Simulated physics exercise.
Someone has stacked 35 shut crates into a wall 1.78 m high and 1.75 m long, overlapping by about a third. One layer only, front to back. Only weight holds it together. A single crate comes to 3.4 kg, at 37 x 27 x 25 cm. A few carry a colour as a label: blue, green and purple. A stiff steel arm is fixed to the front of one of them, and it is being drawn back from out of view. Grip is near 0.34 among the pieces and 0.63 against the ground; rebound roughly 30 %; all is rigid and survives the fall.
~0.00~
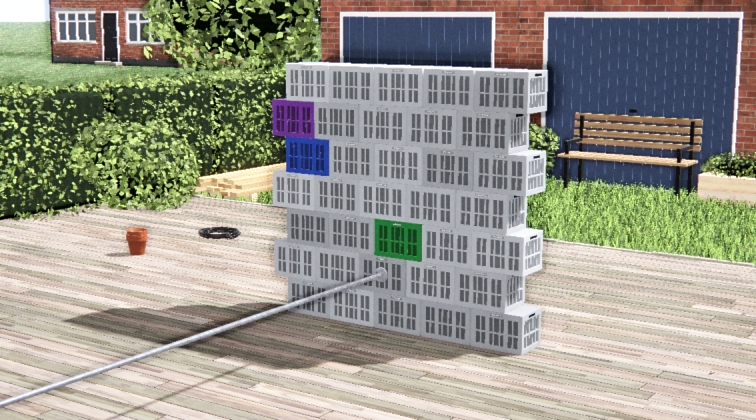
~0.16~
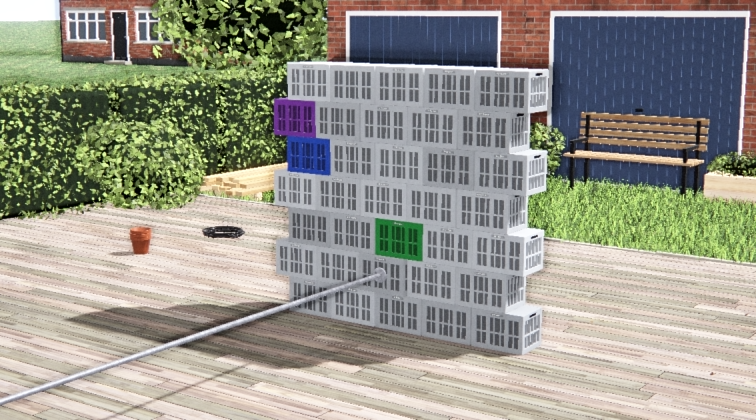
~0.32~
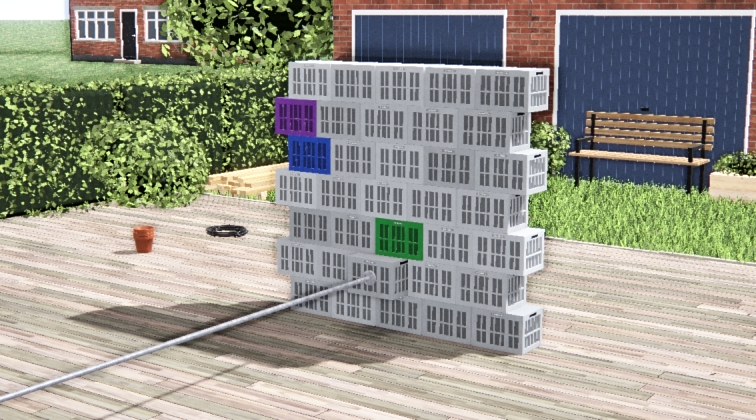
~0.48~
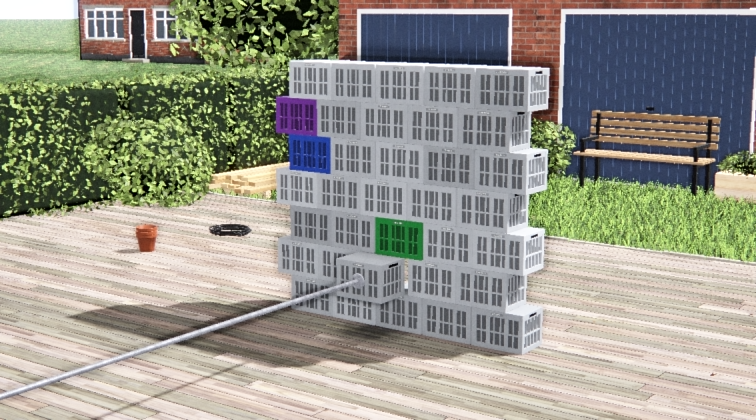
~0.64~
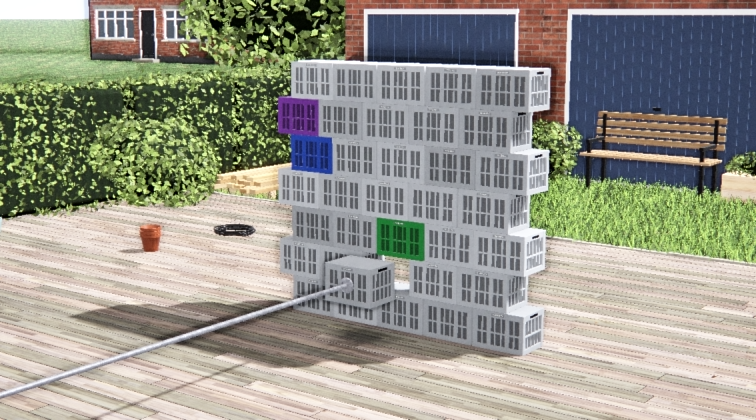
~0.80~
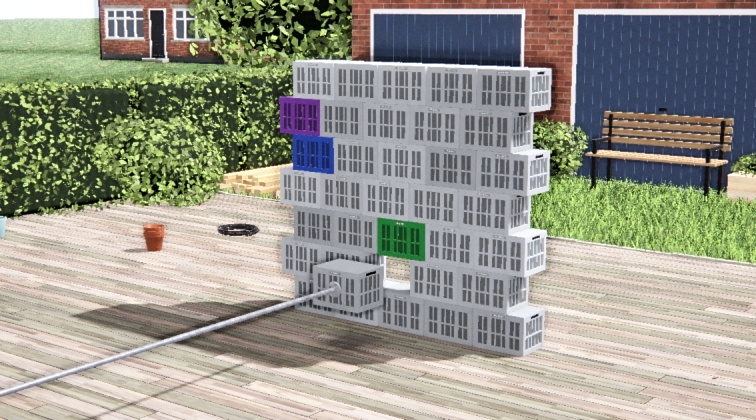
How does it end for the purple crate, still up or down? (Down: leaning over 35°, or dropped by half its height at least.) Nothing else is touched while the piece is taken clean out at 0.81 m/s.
In the end the purple crate stays up.
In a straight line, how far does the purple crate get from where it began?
Some 0 cm.
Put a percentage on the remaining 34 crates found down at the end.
Roughly 0 per cent of them.
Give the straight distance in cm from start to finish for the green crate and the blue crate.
Green 0, blue 0.
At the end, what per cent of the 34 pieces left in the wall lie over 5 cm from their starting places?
Shifted: 0 per cent.
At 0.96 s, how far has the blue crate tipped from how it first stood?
About 0°.
Around 0.86 s, none of the 34 other crates down; purple crate unmoved.
Finally (1.3 s), none of the 34 other crates down; purple crate unmoved; green crate unmoved; blue crate unmoved. Seen by the last camera, middles, purple crate near (312, 115), green crate near (411, 236).
